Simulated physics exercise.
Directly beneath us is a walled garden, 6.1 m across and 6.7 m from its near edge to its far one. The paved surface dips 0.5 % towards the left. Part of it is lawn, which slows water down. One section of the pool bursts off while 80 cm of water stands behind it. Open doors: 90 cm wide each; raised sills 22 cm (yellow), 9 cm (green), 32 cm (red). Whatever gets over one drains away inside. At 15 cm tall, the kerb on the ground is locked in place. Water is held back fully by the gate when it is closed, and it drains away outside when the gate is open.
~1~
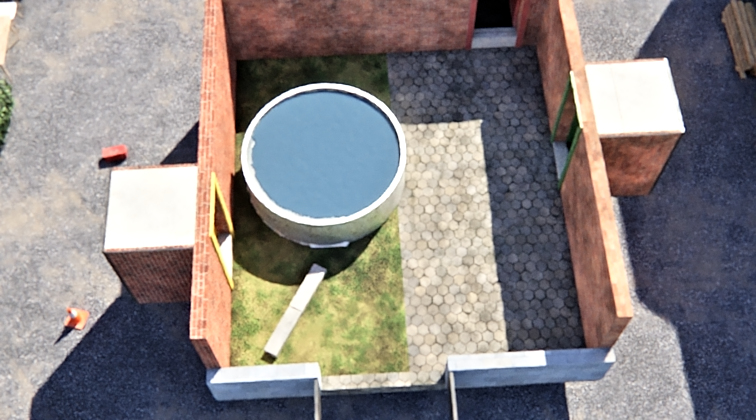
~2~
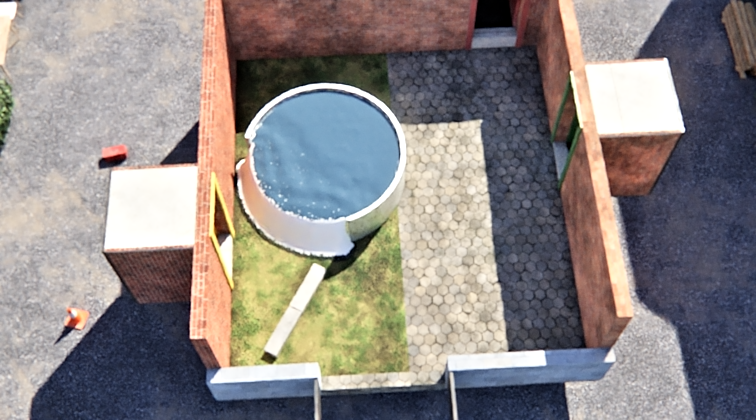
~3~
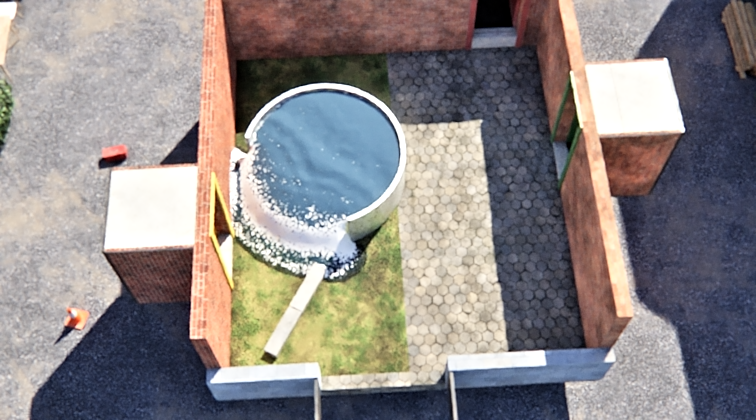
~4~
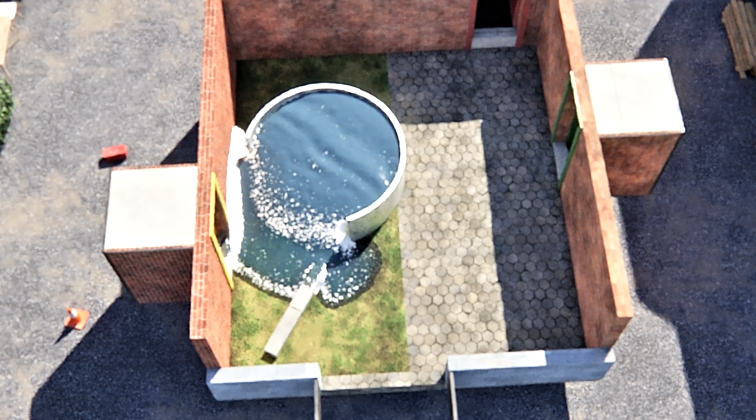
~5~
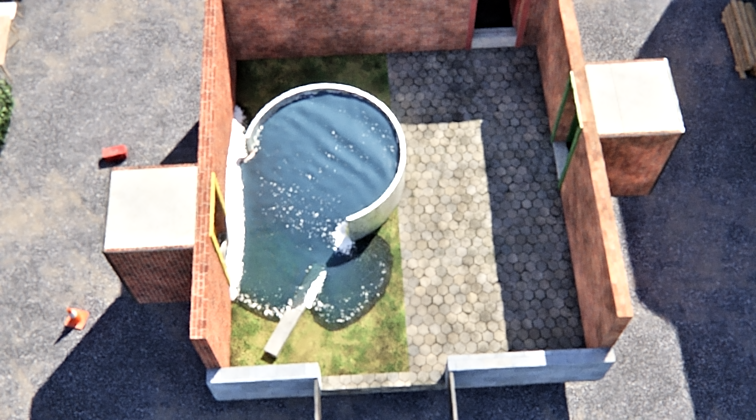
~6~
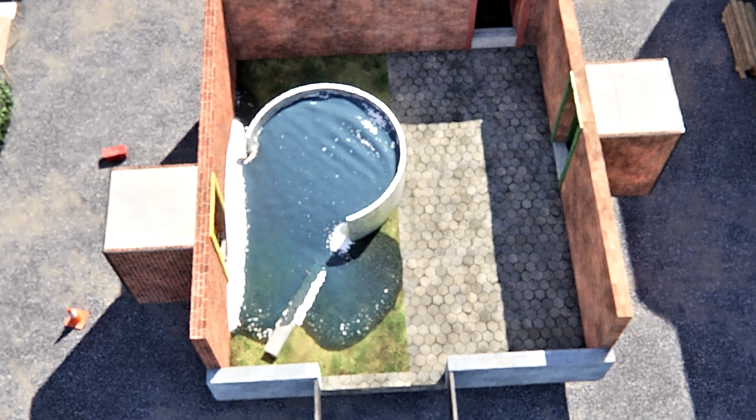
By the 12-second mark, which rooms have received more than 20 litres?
By then: Room behind the yellow door: More than 20 litres; room behind the green door: 20 litres or less; room behind the red door: 20 litres or less.
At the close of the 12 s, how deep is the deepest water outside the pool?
Max depth: About 18 centimetres.
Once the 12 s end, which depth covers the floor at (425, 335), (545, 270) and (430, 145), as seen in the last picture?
First spot near 7 cm, second near 4 cm, third near 9 cm.
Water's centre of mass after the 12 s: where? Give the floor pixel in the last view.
About (372, 182).
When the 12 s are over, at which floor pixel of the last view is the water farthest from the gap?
Location: Approx. (530, 47) in the last view.
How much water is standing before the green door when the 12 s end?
Reading: Close to 11.0 cm.
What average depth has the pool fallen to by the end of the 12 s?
Mean depth: About 11 cm.
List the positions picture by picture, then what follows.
In the first frame, the pool at (324, 154) is whole and still, 80 cm deep.
In the second frame, water pours out at (273, 219) and has run 1.5 m, to (248, 160); deepest outside 38 cm, 80 cm at the pool's back.
In the third frame, the front is at (235, 150), 1.8 m from the gap at (273, 220); 1.9 m2 of floor is under water; 80 cm left at the back of the pool.
In the fourth frame, the front is at (236, 126), 2.3 m from the gap at (273, 221); 3.5 m2 of floor is under water; 80 cm left at the back of the pool.
In the fifth frame, the front is at (236, 105), 2.8 m from the gap at (273, 221); 5.1 m2 of floor is under water; 79 cm left at the back of the pool.
In the sixth frame, water pours out at (273, 221) and has run 3.3 m, to (237, 85); deepest outside 103 cm, 71 cm at the pool's back.
A moment later water covers 35 % of the floor and is deepest (76 cm) near (230, 381); yellow door 42 cm at the sill, 57 L in, green door not reached, red door not reached.
Soon after water covers 40 % of the floor and is deepest (68 cm) near (230, 381); yellow door 38 cm at the sill, 131 L in, green door not reached, red door not reached.
Next water covers 60 % of the floor and is deepest (36 cm) near (230, 381); yellow door 33 cm at the sill, 187 L in, green door not reached, red door not reached.
Later on water covers 95 % of the floor and is deepest (22 cm) near (523, 61); yellow door 16 cm at the sill, 213 L in, green door 8 cm at the sill, 1 L in, red door 16 cm at the sill, 0 L in.
At the end water covers 95 % of the floor and is deepest (18 cm) near (254, 151); yellow door 13 cm at the sill, 213 L in, green door 11 cm at the sill, 1 L in, red door 10 cm at the sill, 0 L in.
